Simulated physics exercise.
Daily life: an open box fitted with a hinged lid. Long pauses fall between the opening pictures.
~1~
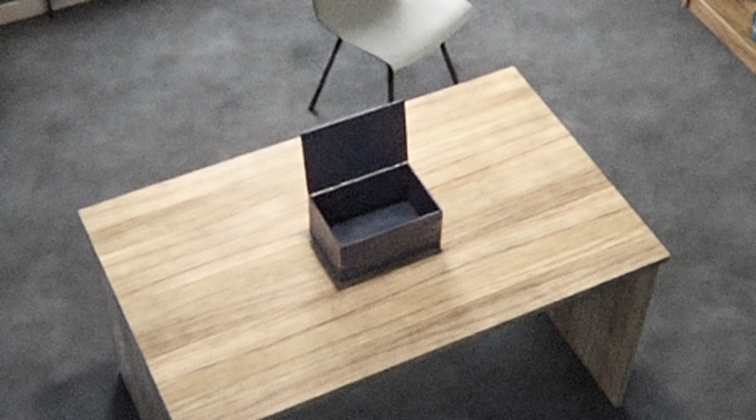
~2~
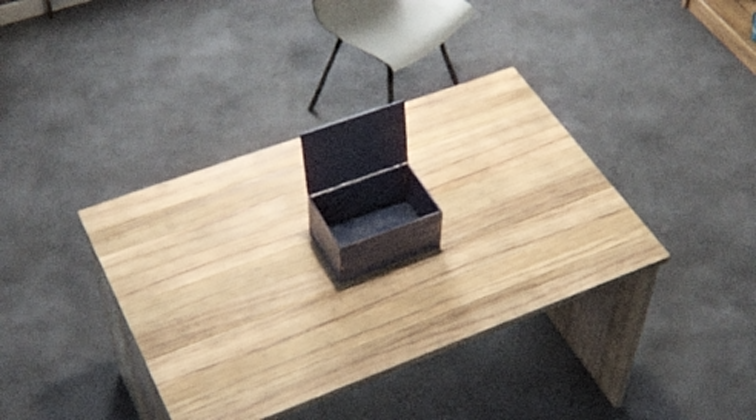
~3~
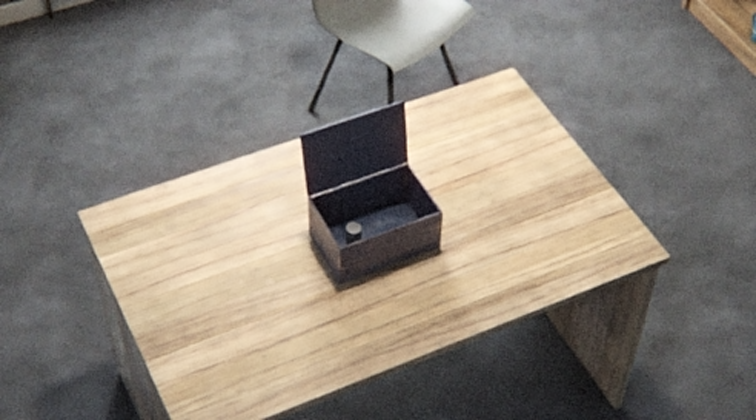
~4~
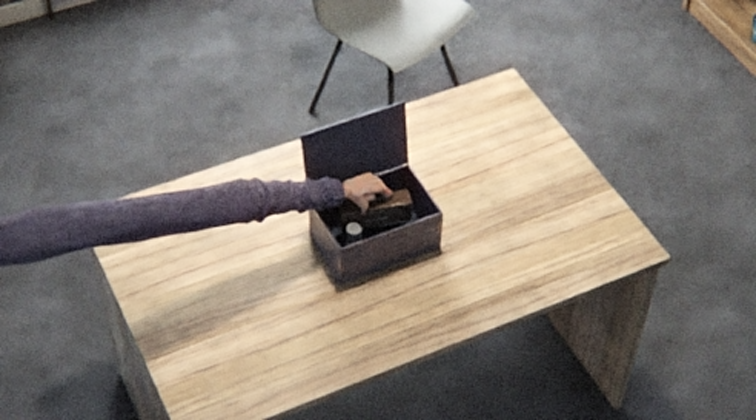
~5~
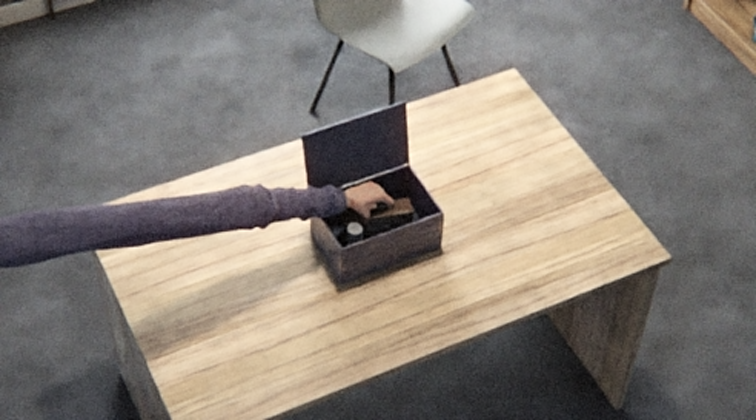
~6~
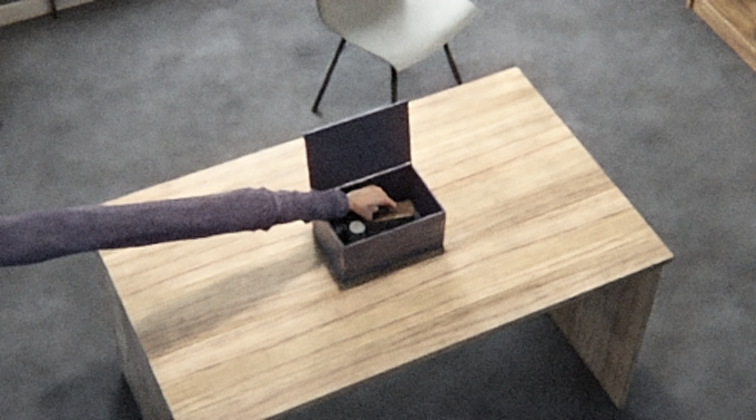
Room with a wooden table, items appearing in an open dark box, then a sleeved arm from the left lowering a brown carton inside.
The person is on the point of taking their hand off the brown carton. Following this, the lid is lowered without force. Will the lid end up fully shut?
So the lid is down at the end.
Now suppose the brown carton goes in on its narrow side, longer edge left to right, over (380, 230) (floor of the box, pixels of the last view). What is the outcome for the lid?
Lid down.
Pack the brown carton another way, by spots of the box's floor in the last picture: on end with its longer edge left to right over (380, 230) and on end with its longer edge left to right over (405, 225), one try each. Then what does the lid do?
On the first try the lid stays partly open, and on the second it stays partly open.
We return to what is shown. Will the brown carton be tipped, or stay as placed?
Looking at the last picture, the brown carton is left as set.
Then, 1.20 s after the last picture, lid starting down.
Then, 1.60 s after the last picture, lid 58° above the rim.
Then, 1.90 s after the last picture, lid 31° above the rim.
Then, 2.10 s after the last picture, lid 9° above the rim.
At rest, lid shut; both in place. Seen from the same camera at the end, brown carton near (379, 222).
